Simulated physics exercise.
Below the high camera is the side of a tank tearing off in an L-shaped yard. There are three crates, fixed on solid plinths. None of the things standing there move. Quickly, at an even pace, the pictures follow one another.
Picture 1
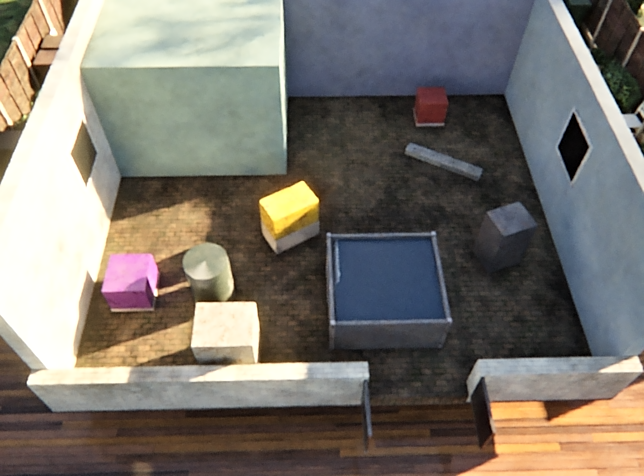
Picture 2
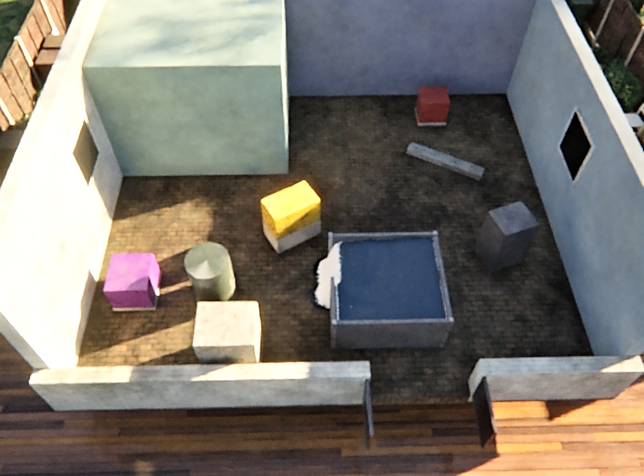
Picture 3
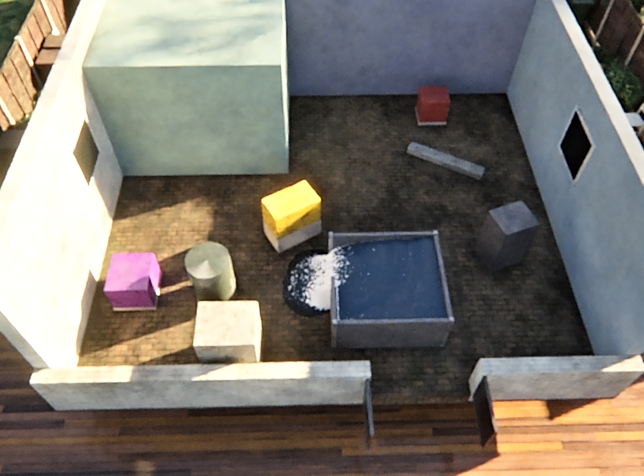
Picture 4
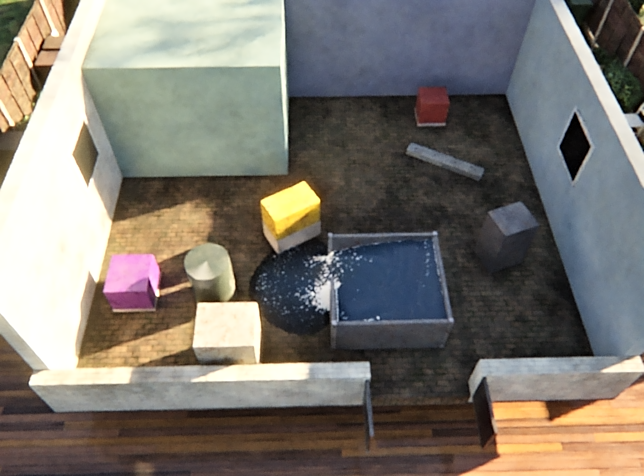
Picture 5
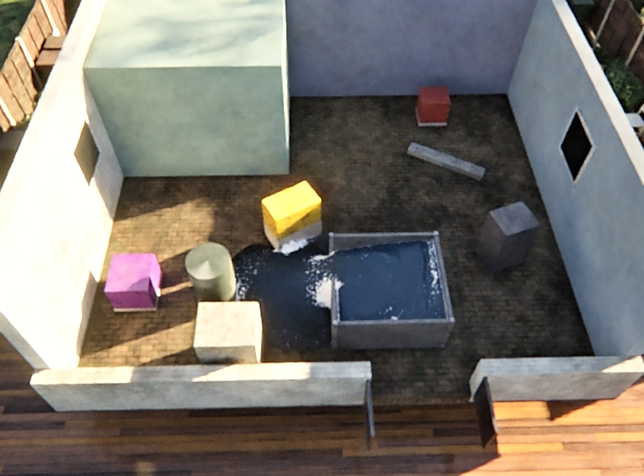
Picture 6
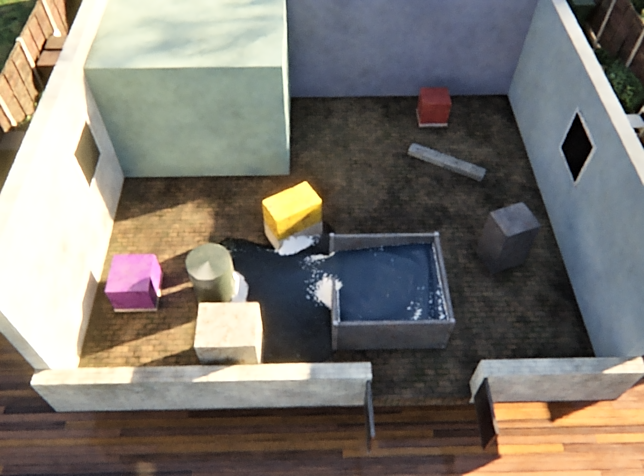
Water sits still in a square tank in a walled yard, then bursts white from its left side onto the dark paving. It spreads leftward in a widening dark pool, foams against the yellow-topped block, and reaches the green cylinder and pale block while the tank's surface churns.
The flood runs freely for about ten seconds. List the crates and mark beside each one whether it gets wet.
Yellow crate - stays dry; red crate - stays dry; purple crate - gets wet.
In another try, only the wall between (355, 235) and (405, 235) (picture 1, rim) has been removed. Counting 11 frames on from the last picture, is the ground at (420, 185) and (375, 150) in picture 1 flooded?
Note, points in order: Soaked; soaked.
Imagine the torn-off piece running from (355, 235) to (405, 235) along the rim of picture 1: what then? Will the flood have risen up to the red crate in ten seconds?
The red crate is overtopped.
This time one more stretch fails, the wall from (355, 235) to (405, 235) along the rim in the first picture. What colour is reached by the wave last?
The crate marked purple.
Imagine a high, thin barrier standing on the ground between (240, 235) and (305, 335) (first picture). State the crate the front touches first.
That would be the yellow one.
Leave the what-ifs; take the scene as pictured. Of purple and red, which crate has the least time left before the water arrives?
The crate marked purple it is.
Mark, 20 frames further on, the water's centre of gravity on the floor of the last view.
(265, 282).
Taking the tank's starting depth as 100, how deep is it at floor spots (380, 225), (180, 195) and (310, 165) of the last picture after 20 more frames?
My figures are about 2, 14 and 0 percent.
A moment on, water covers 20 % of the floor; the yellow crate water round its plinth, the red crate not reached, the purple crate water round its plinth.
Next, water covers 35 % of the floor; the yellow crate water round its plinth, the red crate not reached, the purple crate water round its plinth.
Then, water covers 40 % of the floor; the yellow crate water round its plinth, the red crate not reached, the purple crate water round its plinth.
Later, water covers 55 % of the floor; the yellow crate water round its plinth, the red crate not reached, the purple crate water round its plinth.
In the end, water covers 75 % of the floor; the yellow crate stayed above the water, the red crate stayed above the water, the purple crate was topped.
